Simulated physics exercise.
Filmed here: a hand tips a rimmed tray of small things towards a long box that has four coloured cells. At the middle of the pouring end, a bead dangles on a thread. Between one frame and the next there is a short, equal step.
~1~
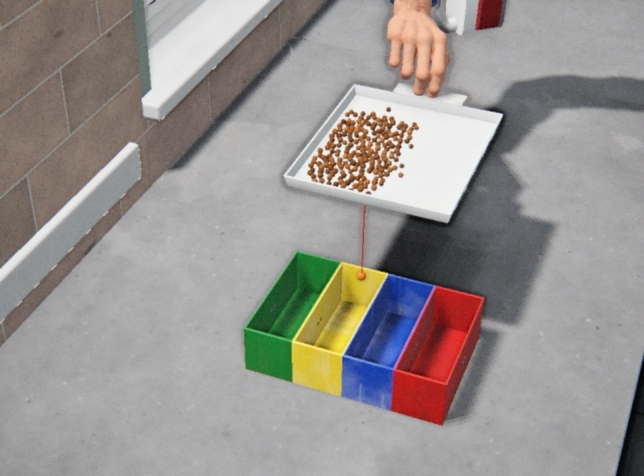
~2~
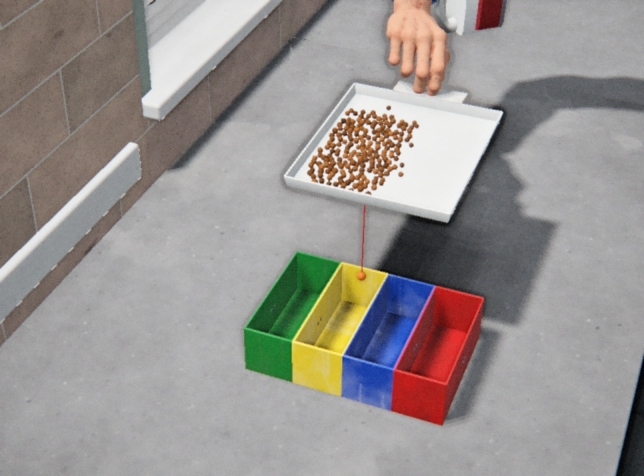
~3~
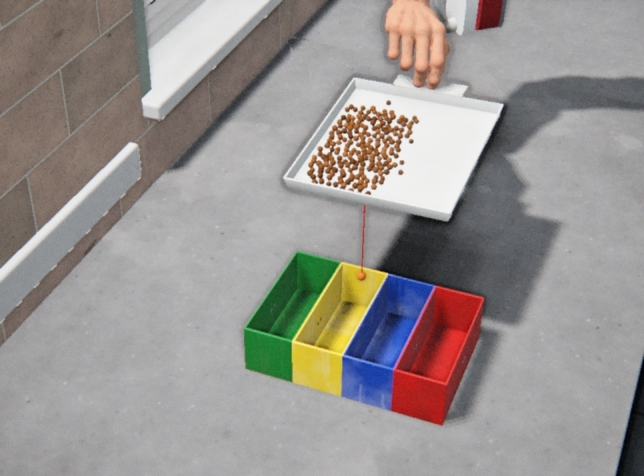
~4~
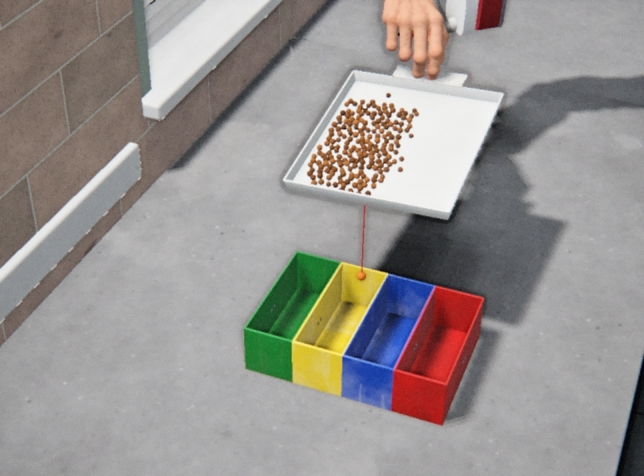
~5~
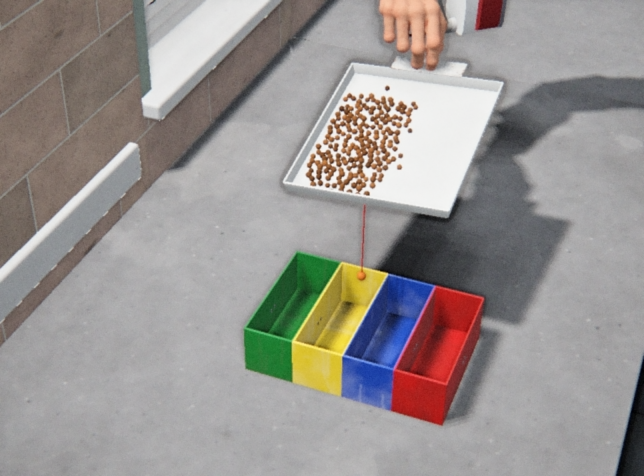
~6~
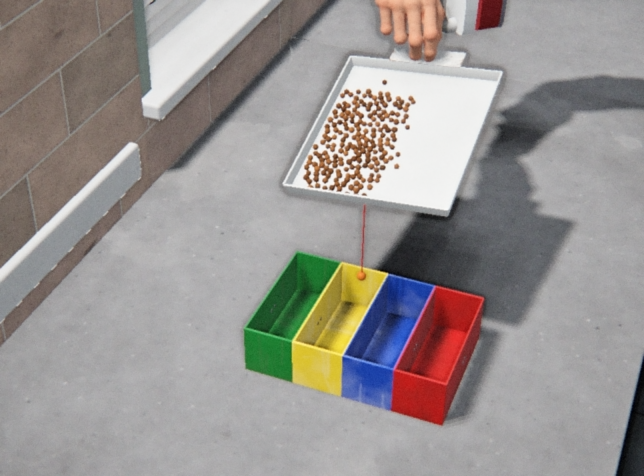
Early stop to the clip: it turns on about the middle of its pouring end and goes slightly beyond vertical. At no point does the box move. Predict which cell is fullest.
My prediction is the green cell.
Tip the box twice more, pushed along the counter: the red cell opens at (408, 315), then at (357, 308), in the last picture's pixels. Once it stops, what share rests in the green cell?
About 50 per cent, then about 0 per cent.
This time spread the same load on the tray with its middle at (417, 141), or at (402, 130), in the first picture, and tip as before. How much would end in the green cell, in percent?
70 % and 70 %.
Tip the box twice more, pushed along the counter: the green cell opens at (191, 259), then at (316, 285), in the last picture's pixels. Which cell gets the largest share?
Blue, then the green one.
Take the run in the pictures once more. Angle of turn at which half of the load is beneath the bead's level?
It is at around 90 degrees.
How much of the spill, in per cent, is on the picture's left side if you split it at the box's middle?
Close to 100 per cent of the spill, I think.
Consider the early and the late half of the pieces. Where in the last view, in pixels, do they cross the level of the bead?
The first part passes (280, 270); everything after passes (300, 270).
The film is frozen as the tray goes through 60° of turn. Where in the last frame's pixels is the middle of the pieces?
Its middle sits at about pixel (327, 158).
Shortly afterwards, tray tipped steeply; the whole lot on the tray.
Next, tray tipped right over; a little on the tray; near half in the green cell; a little in the yellow cell; only a few in the blue cell; near a third falling or outside the box.
Some moments later, tray tipped past a quarter turn; near two thirds in the green cell; a little in the yellow cell; only a few in the blue cell; near a third falling or outside the box.
In the end, tray tipped past a quarter turn; near two thirds in the green cell; a little in the yellow cell; only a few in the blue cell; none at all in the red cell; near a third outside the box.
